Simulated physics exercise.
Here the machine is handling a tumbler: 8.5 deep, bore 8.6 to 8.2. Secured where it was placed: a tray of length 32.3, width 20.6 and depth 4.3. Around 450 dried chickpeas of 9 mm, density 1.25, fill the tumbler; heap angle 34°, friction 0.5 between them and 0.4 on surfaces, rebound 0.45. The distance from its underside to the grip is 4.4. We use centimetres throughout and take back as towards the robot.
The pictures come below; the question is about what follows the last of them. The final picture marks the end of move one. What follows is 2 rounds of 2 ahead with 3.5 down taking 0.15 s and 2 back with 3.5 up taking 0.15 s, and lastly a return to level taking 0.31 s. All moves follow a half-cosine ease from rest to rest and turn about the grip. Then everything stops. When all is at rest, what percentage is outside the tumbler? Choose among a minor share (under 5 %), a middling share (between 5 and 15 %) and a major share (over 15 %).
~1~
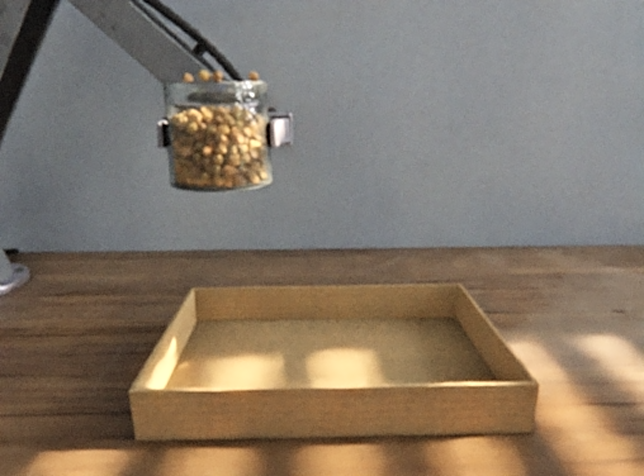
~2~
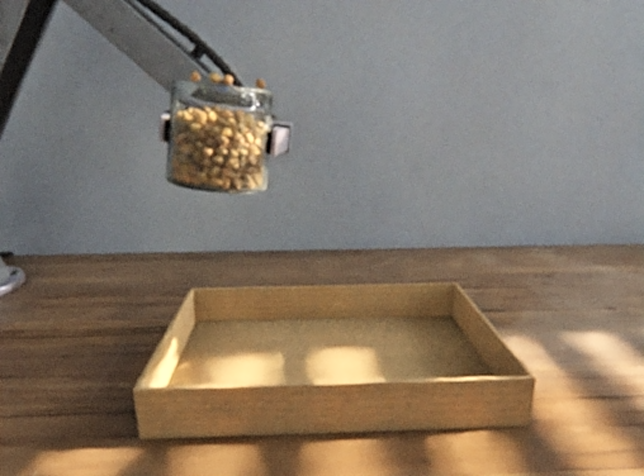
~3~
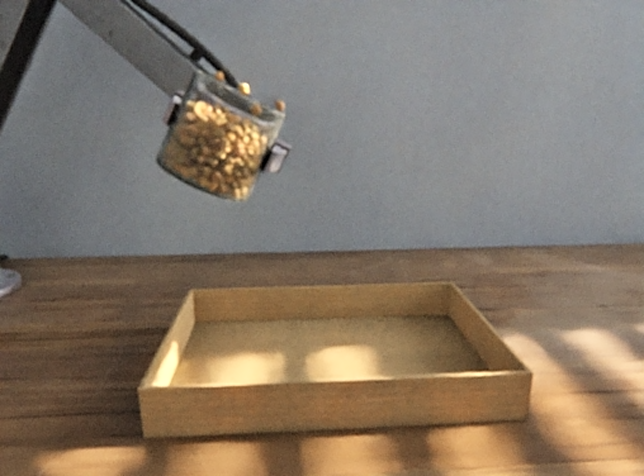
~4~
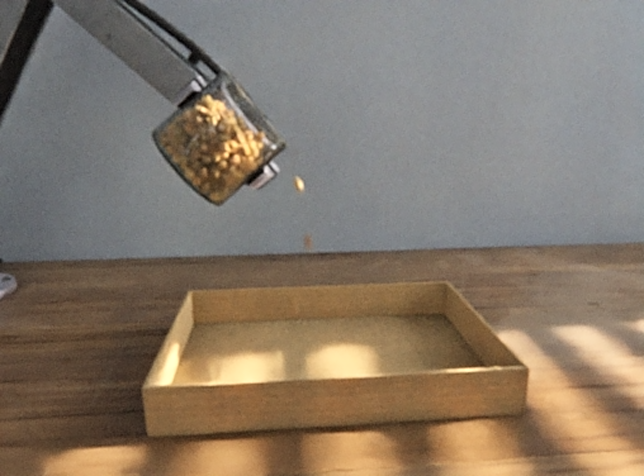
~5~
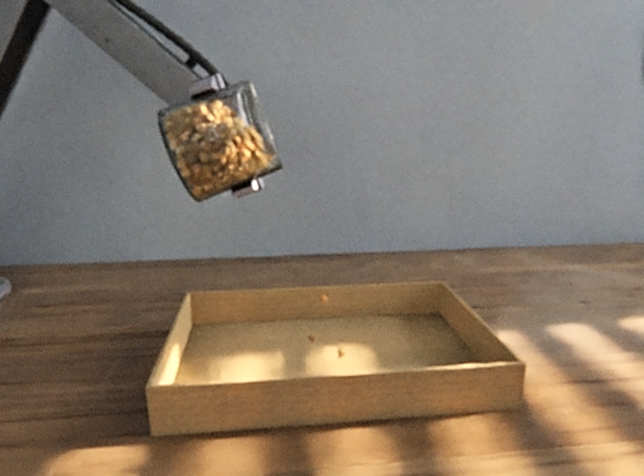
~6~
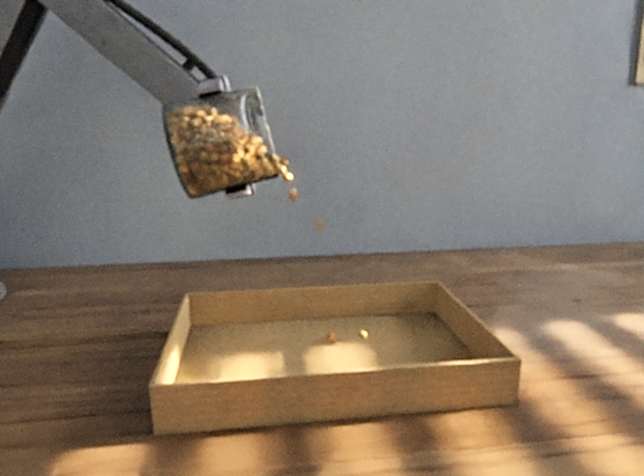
A middling share.
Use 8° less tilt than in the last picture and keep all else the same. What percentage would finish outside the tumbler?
Estimate: Close to 0 per cent.
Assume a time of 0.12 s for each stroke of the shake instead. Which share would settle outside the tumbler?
In that case about 10 in a hundred.
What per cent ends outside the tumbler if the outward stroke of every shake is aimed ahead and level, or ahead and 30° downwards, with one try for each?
You'd get about 40 per cent with the first setting and about 25 per cent with the second.
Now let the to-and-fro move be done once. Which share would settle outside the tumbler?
Estimate: Around 5 %.
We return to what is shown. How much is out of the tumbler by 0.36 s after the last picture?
So far around 5 % is out.
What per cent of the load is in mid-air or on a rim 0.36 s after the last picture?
Logged share: Close to 2 per cent.
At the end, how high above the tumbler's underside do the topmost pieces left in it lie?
Height at rest: About 7.0 centimetres.
Then, 0.36 s after the last picture, tilted 78° forward, highest piece 25 above the table; 427 in the tumbler, 15 in the tray, 9 in flight or on a rim.
Then, 0.73 s after the last picture, tilted 50° forward, highest piece 25 above the table; 413 in the tumbler, 35 in the tray, 3 in flight or on a rim.
Then, 1.11 s after the last picture, level, highest piece 27 above the table; 412 in the tumbler, 39 in the tray.
Then, 2.16 s after the last picture, level, highest piece 27 above the table; 412 in the tumbler, 39 in the tray.
Final count, 412 in the tumbler, 39 in the tray. That is 9 % outside the tumbler.
